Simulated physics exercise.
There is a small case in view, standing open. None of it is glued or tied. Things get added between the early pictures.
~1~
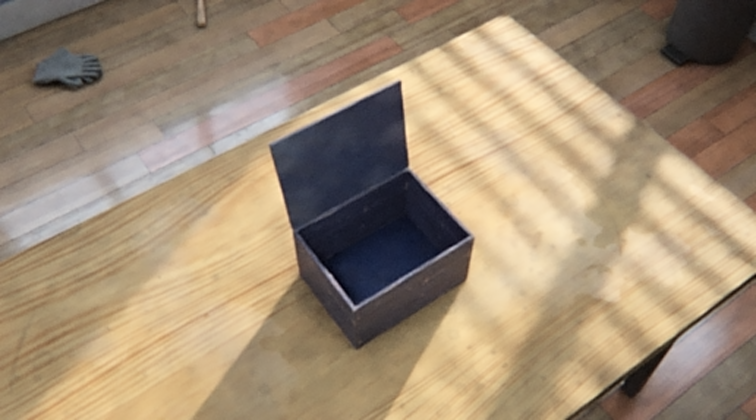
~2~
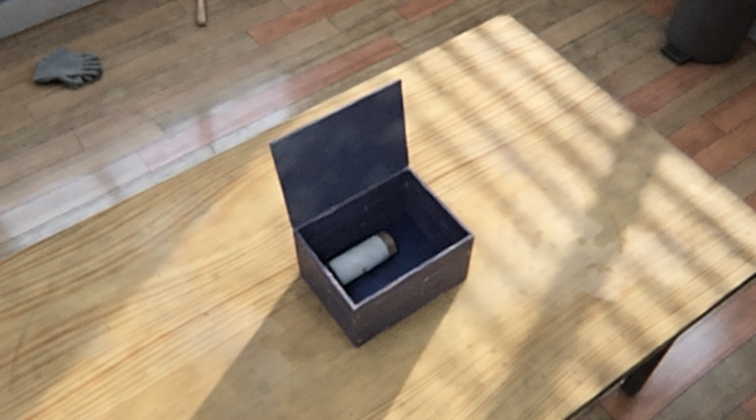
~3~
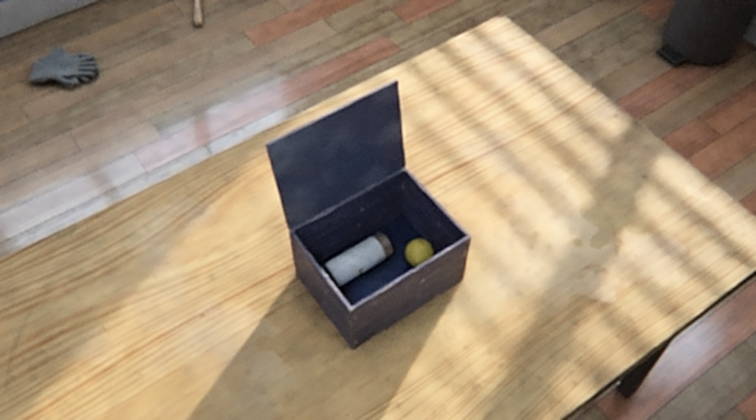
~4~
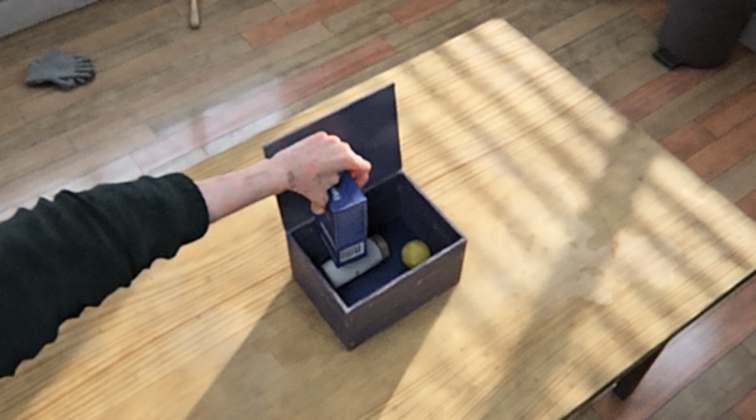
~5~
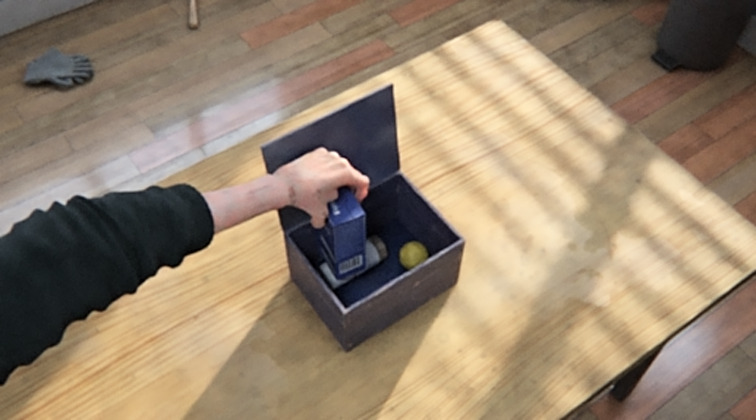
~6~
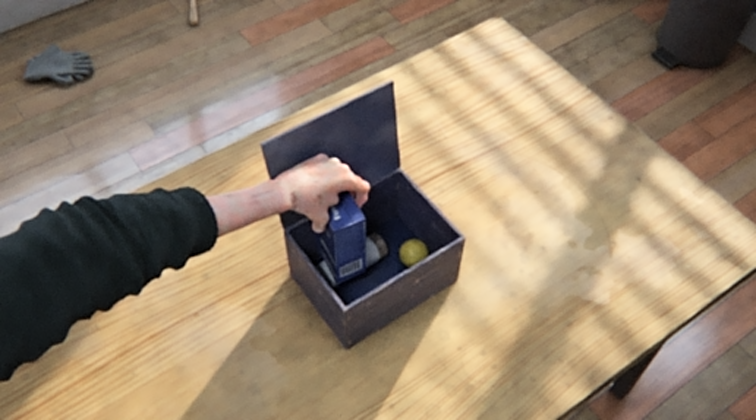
On a sunlit wooden table, an open dark box gains a pale cylinder, then a yellow ball, before a hand lowers a blue carton inside.
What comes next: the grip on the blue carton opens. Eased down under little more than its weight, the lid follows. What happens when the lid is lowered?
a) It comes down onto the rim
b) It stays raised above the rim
b, it stays raised above the rim.
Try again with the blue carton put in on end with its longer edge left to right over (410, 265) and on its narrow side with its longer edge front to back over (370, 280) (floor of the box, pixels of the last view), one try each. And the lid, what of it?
On the first try the lid goes all the way down, and on the second it stays partly open.
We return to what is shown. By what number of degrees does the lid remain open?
The lid sits around 30° above the rim.
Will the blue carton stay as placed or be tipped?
By the end it has leaned over.
Then, 0.90 s on from there, lid starting down; blue carton turned 39° from how it was put near (357, 261).
Then, 1.50 s on from there, lid 68° above the rim; blue carton turned 39° from how it was put near (357, 262).
Then, 1.80 s on from there, lid 31° above the rim; blue carton turned 39° from how it was put near (357, 262).
Then, 2.90 s on from there, lid 30° above the rim; blue carton turned 39° from how it was put near (357, 262).
In the end, lid 30° above the rim; toppled in the box, blue carton; the other 2 unmoved. At the end, from the last picture's camera, blue carton near (357, 262).
